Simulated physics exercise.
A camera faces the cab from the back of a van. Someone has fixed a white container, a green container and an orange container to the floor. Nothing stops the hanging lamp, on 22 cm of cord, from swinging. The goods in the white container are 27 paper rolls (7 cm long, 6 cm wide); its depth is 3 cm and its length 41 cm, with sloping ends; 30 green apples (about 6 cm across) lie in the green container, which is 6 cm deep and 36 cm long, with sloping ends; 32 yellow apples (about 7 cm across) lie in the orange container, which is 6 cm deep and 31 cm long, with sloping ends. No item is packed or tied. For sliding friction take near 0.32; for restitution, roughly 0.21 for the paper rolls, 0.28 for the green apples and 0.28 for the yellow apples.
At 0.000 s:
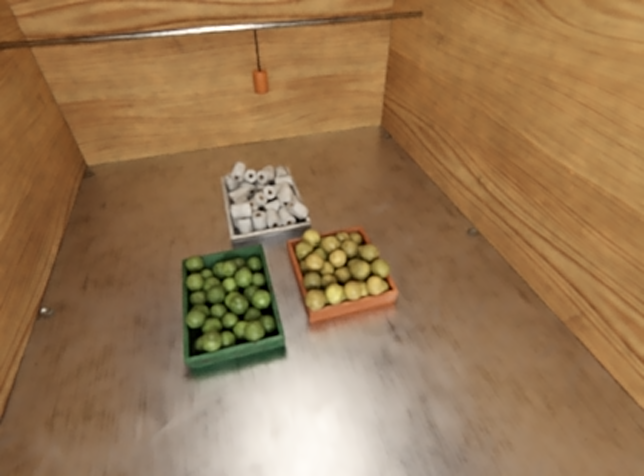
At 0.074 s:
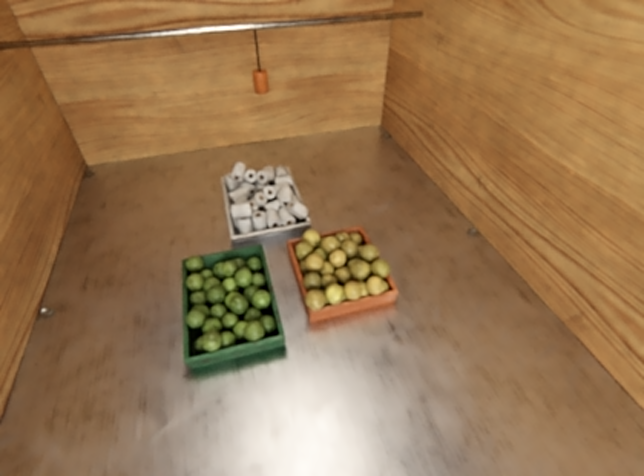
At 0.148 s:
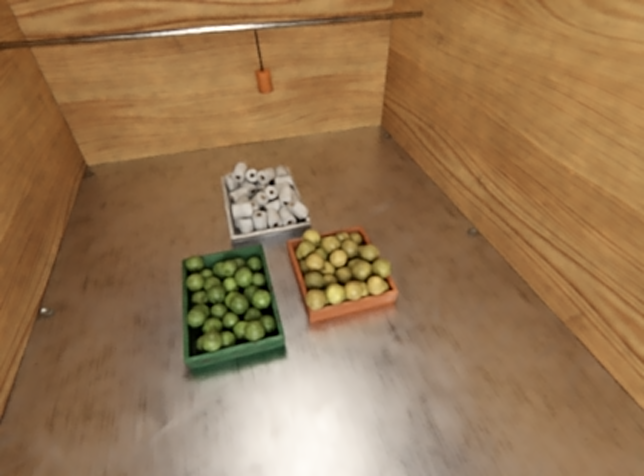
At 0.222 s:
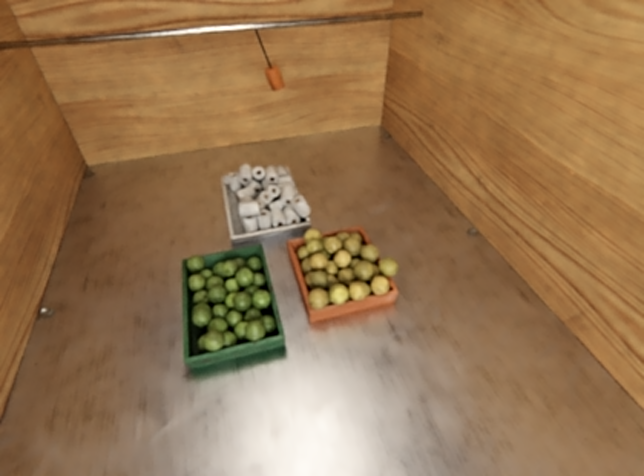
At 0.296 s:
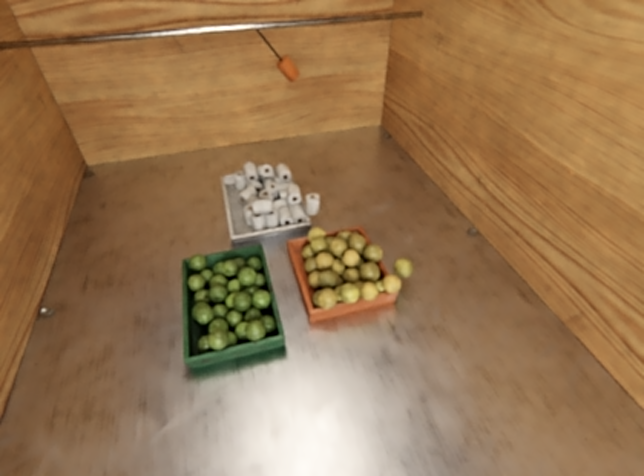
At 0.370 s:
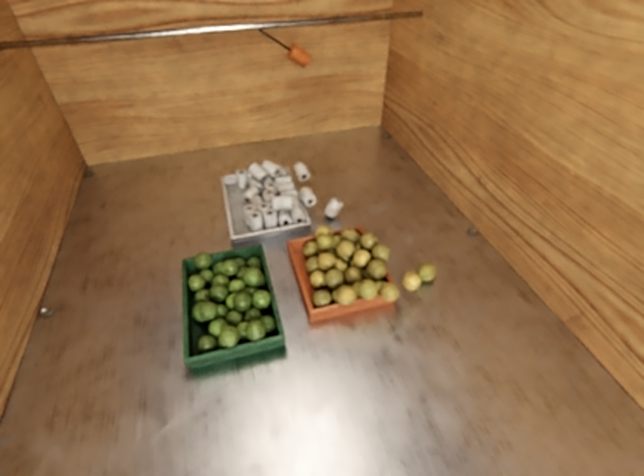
In a wood-walled van, the hanging lamp swings right and some yellow apples and paper rolls leave their containers.
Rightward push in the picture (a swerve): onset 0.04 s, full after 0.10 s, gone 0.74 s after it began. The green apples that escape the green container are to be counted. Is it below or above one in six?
The one-sixth line is not crossed.
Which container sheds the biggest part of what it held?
It's the orange container.
After 0.53 s, 5 of 27 out of the white container, 0 of 30 out of the green container and 10 of 32 out of the orange container.
After 0.74 s, 6 of 27 out of the white container, 1 of 30 out of the green container and 14 of 32 out of the orange container.
After 1.02 s, 6 of 27 out of the white container, 2 of 30 out of the green container and 14 of 32 out of the orange container.
Final count (at 1.38 s), 6 of 27 out of the white container, 2 of 30 out of the green container and 14 of 32 out of the orange container. Asked share, 2 of 30, 7 per cent.
